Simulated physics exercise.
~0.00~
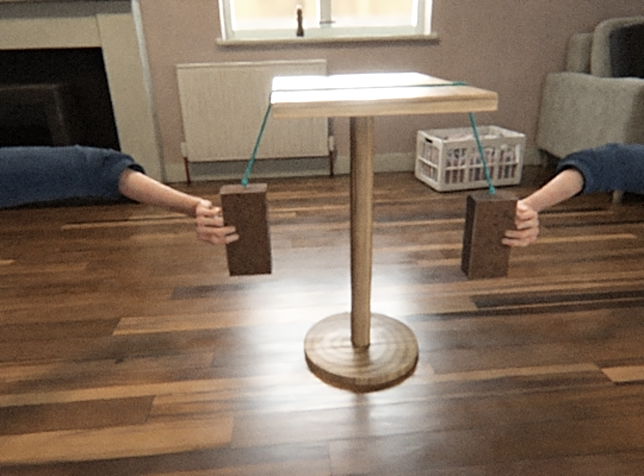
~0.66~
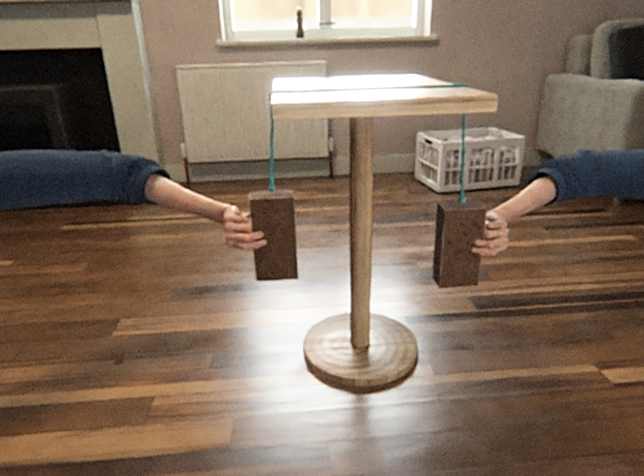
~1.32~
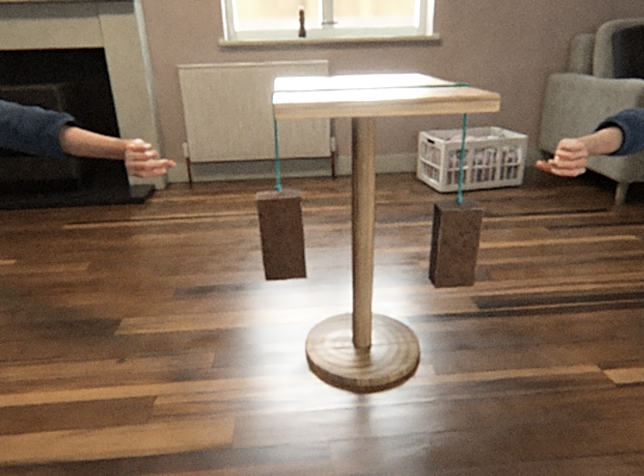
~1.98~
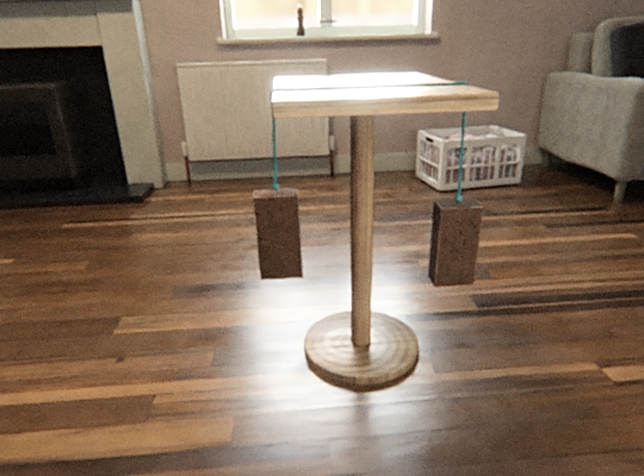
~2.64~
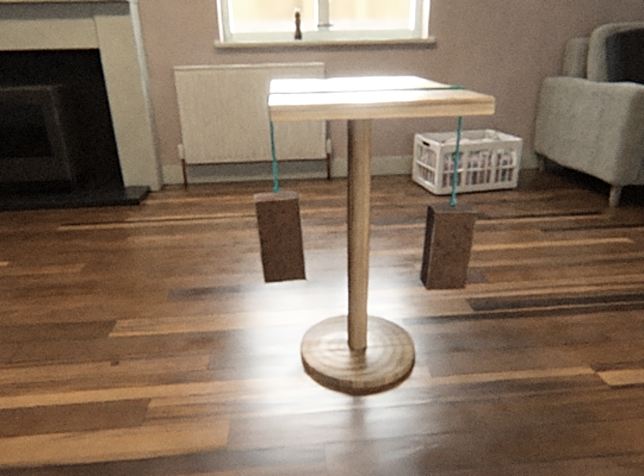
Two dark brown bricks hang from a teal cord laid across the top of a small, pale wooden stand with a round base, seen from the front by a slightly swaying camera in a room with a glossy wooden floor. Behind it are a radiator, a white crate, a grey armchair and a dark fireplace. Hands in blue sleeves hold the bricks out to either side, then bring them inward beneath the edges. Both hands let go and draw back out of view. The bricks stay hanging, one on each side, and the cord holds its place.
